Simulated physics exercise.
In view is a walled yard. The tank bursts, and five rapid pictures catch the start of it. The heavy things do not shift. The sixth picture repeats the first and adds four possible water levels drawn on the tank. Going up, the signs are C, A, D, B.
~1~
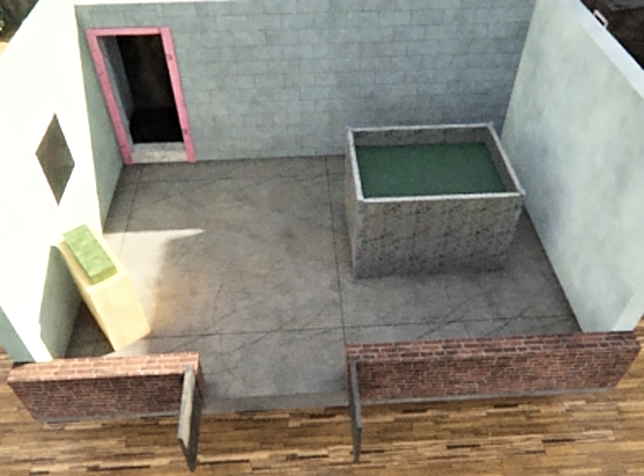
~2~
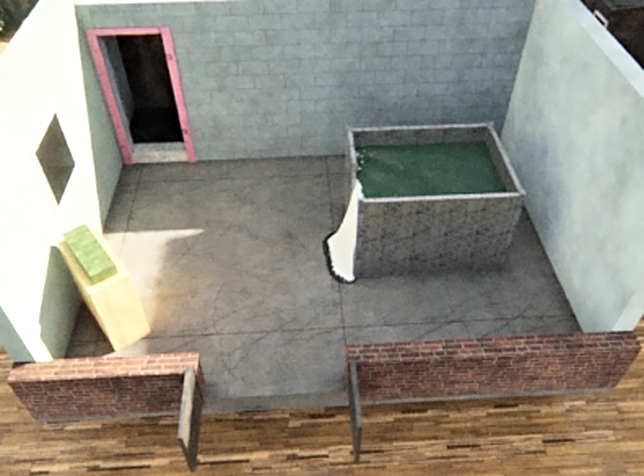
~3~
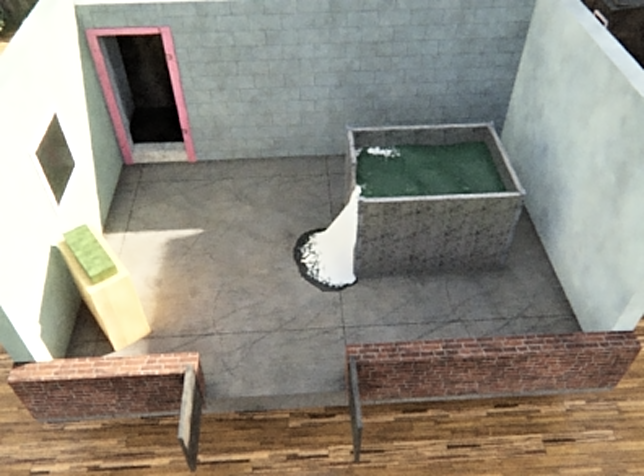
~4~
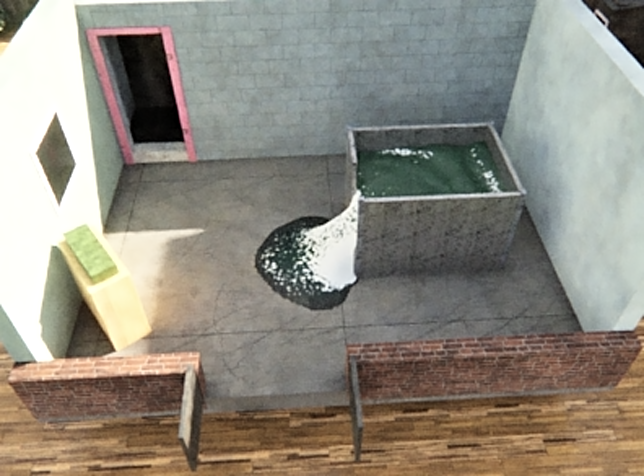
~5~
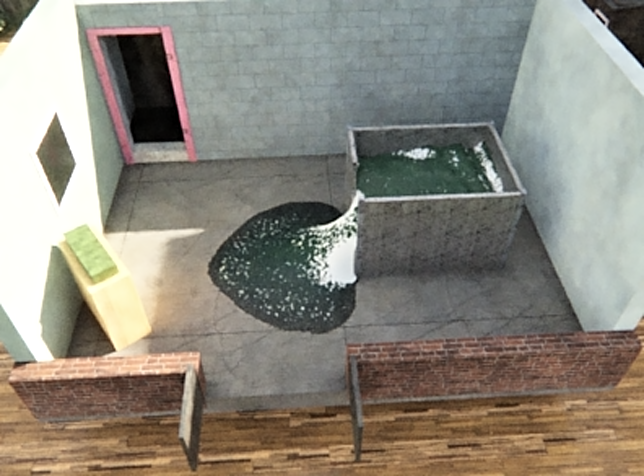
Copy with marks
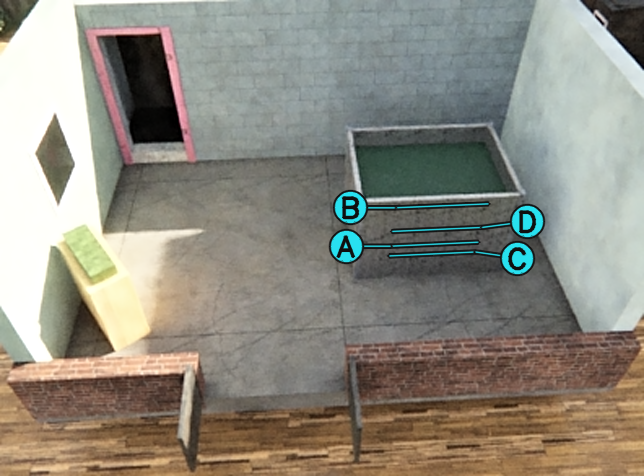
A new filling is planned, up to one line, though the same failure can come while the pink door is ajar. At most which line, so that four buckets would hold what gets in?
It is D.
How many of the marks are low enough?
Three of them.
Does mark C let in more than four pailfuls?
No.
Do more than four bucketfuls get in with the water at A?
No, not at all.
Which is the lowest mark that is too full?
Mark B.
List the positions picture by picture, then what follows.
Water in the tank at rest, its middle at (428, 176); foot of the pink doorway at (161, 162); open gate at (272, 346), in the first picture.
In the second picture, 1 % of the ground under water, visible out to (350, 279).
In the third picture, 3 % of the ground under water, visible out to (299, 249).
In the fourth picture, 7 % of the ground under water, visible out to (261, 264).
In the fifth picture, 15 % of the ground under water, visible out to (216, 272).
In cyan, A at (434, 244); B at (441, 205); C at (432, 253); D at (437, 229); from the bottom up C, A, D, B.
For mark A, nothing gets over.
For mark B, about 13 bucketfuls get in.
For mark C, nothing gets over.
For mark D, a bucket or two gets in.
